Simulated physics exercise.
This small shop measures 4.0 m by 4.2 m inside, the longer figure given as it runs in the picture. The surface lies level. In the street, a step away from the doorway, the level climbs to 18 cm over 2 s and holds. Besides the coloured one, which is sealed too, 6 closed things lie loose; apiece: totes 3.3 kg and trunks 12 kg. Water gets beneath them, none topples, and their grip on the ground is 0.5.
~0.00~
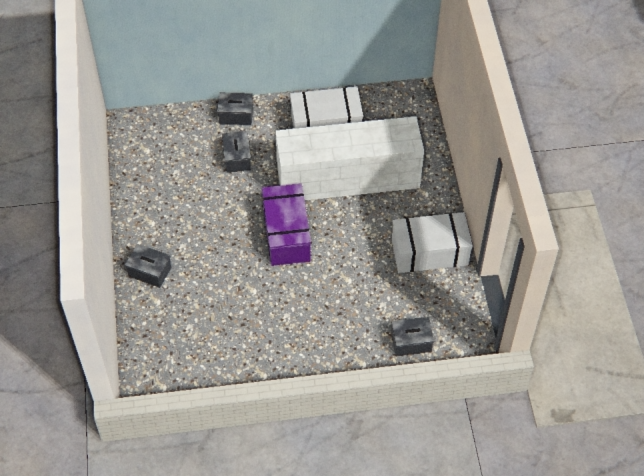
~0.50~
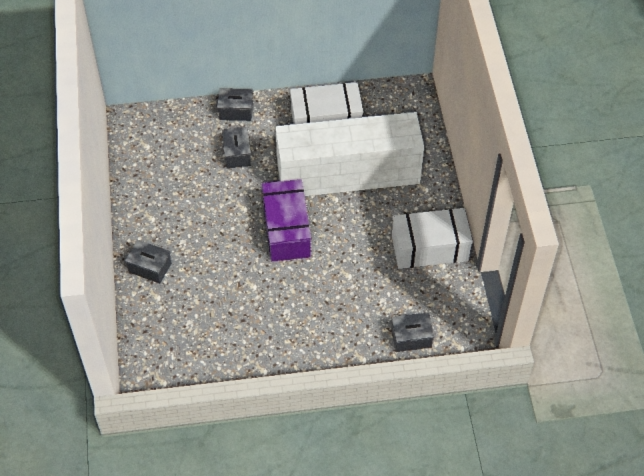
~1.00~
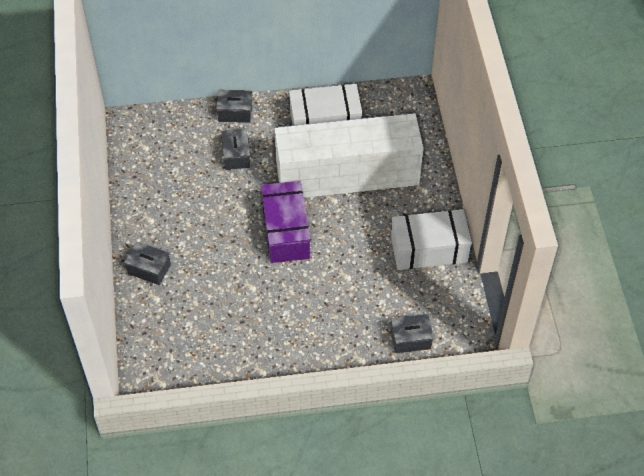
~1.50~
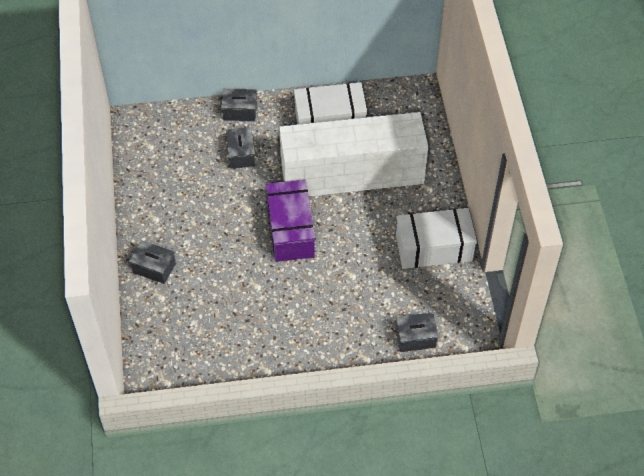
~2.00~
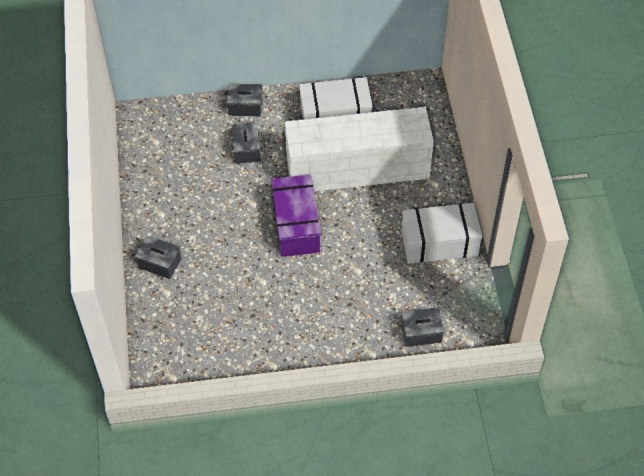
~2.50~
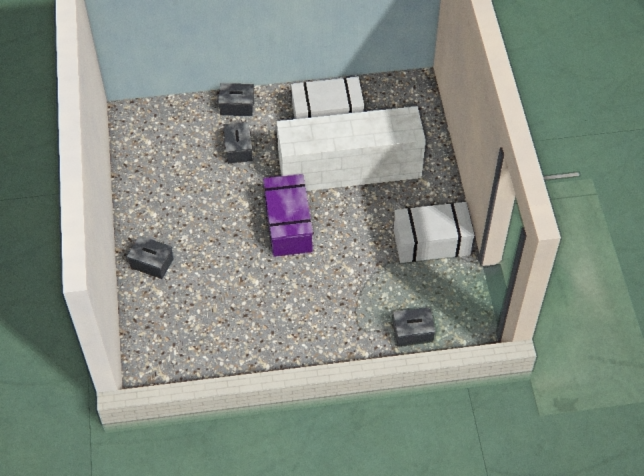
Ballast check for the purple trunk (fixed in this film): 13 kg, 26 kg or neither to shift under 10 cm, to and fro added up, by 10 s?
I expect that only the higher weight holds it.
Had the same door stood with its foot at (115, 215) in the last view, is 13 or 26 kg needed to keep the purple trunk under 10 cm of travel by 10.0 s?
In that case neither load is enough.
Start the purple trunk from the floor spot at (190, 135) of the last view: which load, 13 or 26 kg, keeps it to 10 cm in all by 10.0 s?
Neither holds.
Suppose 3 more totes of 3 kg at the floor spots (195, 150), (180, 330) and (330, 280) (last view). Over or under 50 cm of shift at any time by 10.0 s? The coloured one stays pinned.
In turn: Over, past it, past it.
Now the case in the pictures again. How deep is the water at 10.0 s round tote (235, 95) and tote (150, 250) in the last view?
Roughly 5 and 7 cm.
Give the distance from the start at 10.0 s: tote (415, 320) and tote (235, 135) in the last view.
In turn: 200 cm, 30 cm.
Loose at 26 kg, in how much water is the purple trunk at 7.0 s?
About 3 cm.
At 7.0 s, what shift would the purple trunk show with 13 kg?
About 5 cm.
After 3.5 s the purple trunk would be 0 cm from its start with 13 kg and 0 cm from its start with 26 kg; 1 cm of water round it then.
After 4.5 s the purple trunk would be 0 cm from its start with 13 kg and 0 cm from its start with 26 kg; 3 cm of water round it then.
After 7.0 s the purple trunk would be 7 cm from its start with 13 kg and 0 cm from its start with 26 kg; 3 cm of water round it then.
After 10.0 s the purple trunk would be 81 cm from its start with 13 kg and 0 cm from its start with 26 kg; 5 cm of water round it then.
